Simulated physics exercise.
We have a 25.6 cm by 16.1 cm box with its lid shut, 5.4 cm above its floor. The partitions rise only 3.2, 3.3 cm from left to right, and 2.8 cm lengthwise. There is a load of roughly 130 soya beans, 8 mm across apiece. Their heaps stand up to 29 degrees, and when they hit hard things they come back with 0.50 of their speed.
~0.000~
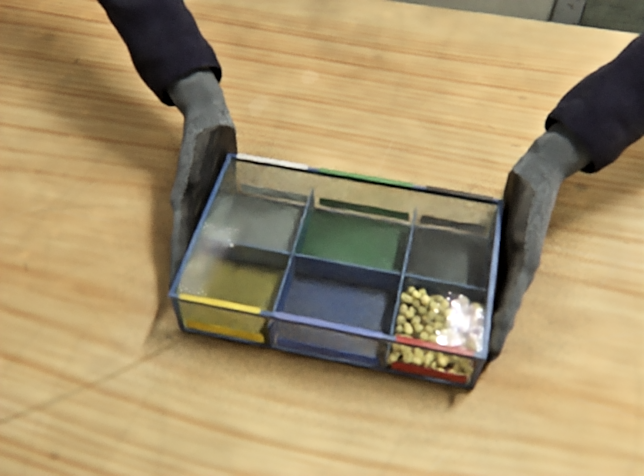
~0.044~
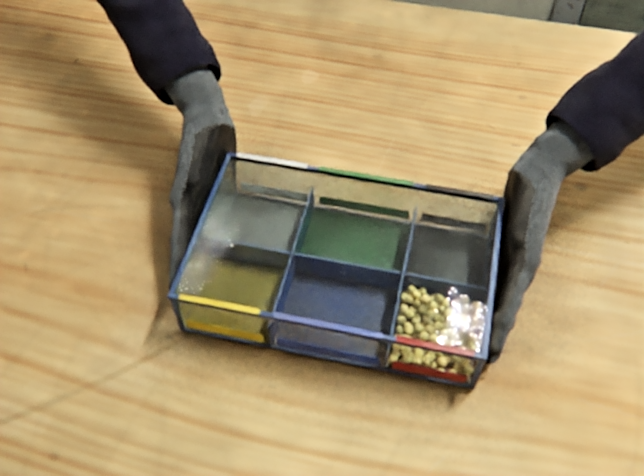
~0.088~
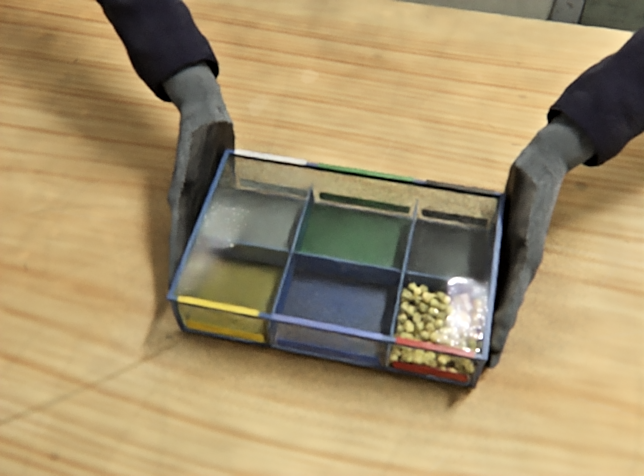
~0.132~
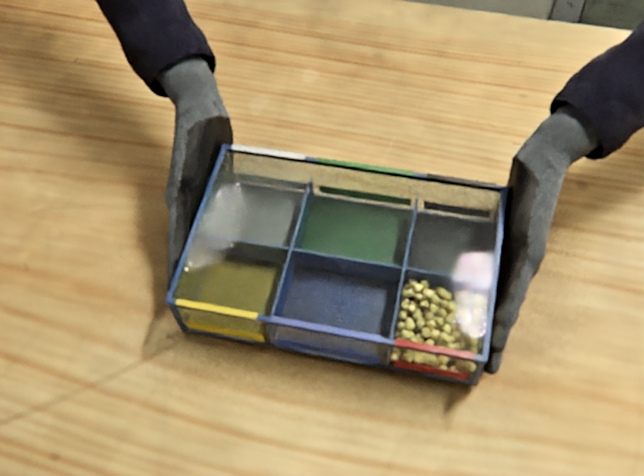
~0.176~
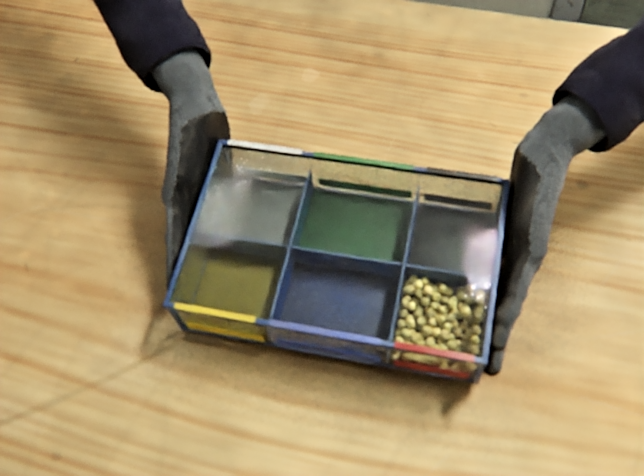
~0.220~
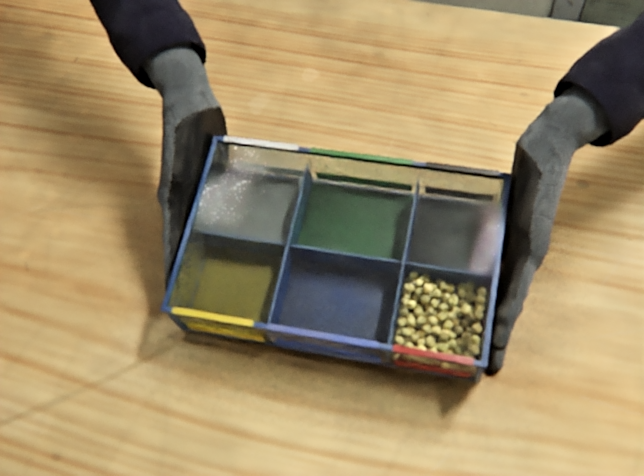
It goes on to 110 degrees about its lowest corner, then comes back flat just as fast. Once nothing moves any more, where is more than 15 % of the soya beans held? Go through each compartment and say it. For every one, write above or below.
Red above, blue below, green below, yellow below, white below, black below.
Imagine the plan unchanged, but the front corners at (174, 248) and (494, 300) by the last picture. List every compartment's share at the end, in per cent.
In per cent, the final split is red 0, blue 0, green 35, yellow 0, white 5, black 60.
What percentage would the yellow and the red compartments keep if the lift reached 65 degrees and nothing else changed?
Yellow: 0, red: 100 (per cent).
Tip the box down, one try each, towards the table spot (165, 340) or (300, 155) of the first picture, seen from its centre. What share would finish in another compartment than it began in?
Near 75 and 100 per cent, in that order.
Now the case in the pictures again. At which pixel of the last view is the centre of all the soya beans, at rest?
Close to pixel (422, 354).
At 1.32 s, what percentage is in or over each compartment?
Red 95; blue 5; green 0; yellow 0; white 0; black 0.
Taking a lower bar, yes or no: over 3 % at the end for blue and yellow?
Blue: True; yellow: True.
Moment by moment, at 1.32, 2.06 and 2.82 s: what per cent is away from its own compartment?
I'd put the three at close to 5, 15 and 15.
After 1.32 s, tilt 110 degrees; red 95 %, blue 5 %.
After 2.06 s, tilt 50 degrees; red 85 %, blue 10 %, yellow 5 %.
Then, at 2.82 s, tilt 0 degrees; red 85 %, blue 10 %, yellow 5 %.
At rest (3.4 s), red 85 %, blue 10 %, green 0 %, yellow 5 %, white 0 %, black 0 %.
